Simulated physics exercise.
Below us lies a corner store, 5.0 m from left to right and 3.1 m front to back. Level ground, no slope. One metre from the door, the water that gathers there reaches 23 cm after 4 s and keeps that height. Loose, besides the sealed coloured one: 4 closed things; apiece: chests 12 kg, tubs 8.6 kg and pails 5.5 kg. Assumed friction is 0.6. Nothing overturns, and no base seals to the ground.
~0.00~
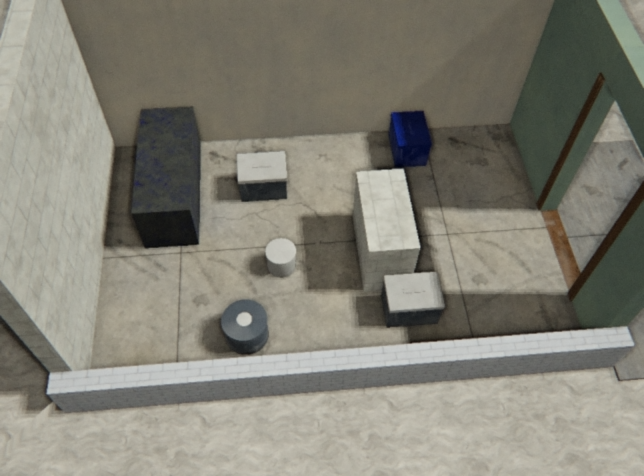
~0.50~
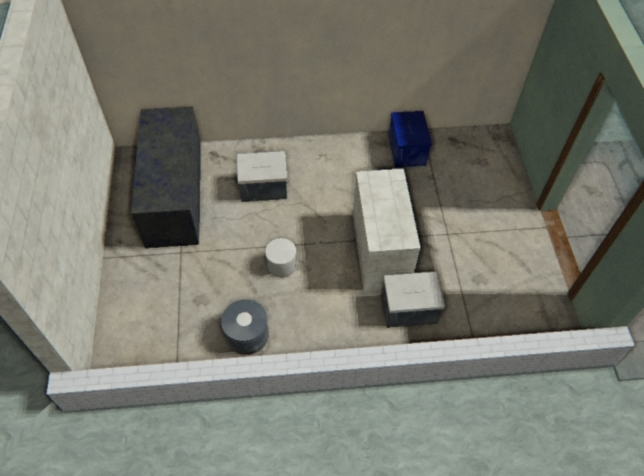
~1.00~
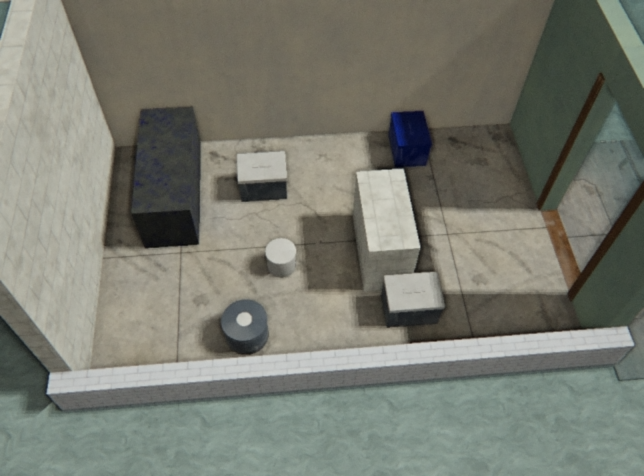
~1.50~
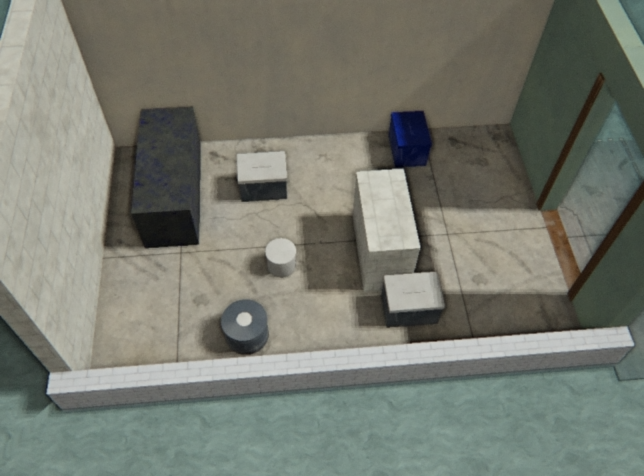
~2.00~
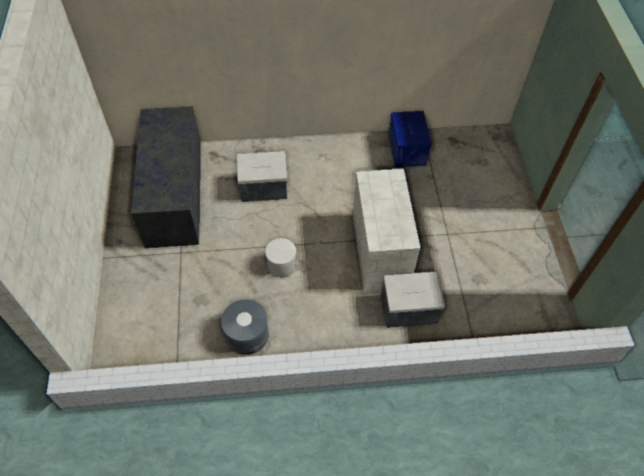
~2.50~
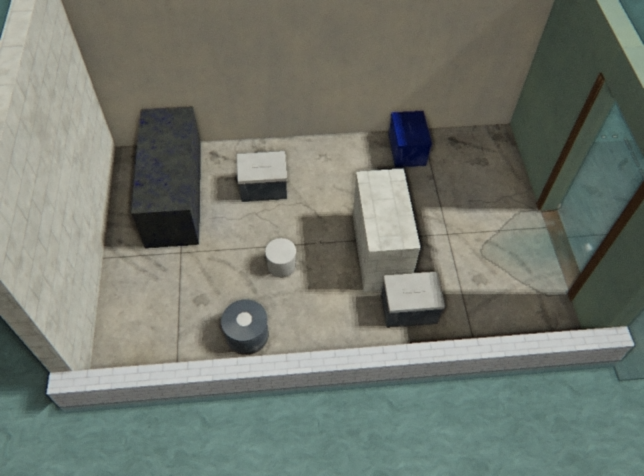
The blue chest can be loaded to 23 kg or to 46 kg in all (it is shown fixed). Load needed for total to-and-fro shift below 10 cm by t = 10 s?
Lower.
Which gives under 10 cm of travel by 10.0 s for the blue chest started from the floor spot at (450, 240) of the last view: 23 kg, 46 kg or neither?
It turns out that the heavier alone succeeds.
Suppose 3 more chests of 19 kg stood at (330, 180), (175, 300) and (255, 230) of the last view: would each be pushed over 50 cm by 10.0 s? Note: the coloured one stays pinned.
Note, in sequence: Not exceeded, not exceeded, not exceeded.
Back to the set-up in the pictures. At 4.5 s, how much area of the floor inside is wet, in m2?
Flooded: Near 5.0 m2.
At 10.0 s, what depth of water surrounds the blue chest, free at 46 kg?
About 8 cm.
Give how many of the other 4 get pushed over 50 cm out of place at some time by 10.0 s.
That comes to 2.
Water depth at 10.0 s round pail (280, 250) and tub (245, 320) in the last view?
Depth approx. 5 cm / 11 cm.
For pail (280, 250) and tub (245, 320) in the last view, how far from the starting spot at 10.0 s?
Shifts: 10 cm / 140 cm.
After 3.5 s the blue chest would be 0 cm from its start with 23 kg and 0 cm from its start with 46 kg; 0 cm of water round it then.
After 4.5 s the blue chest would be 0 cm from its start with 23 kg and 0 cm from its start with 46 kg; 2 cm of water round it then.
After 7.0 s the blue chest would be 0 cm from its start with 23 kg and 0 cm from its start with 46 kg; 6 cm of water round it then.
After 10.0 s the blue chest would be 0 cm from its start with 23 kg and 0 cm from its start with 46 kg; 8 cm of water round it then.
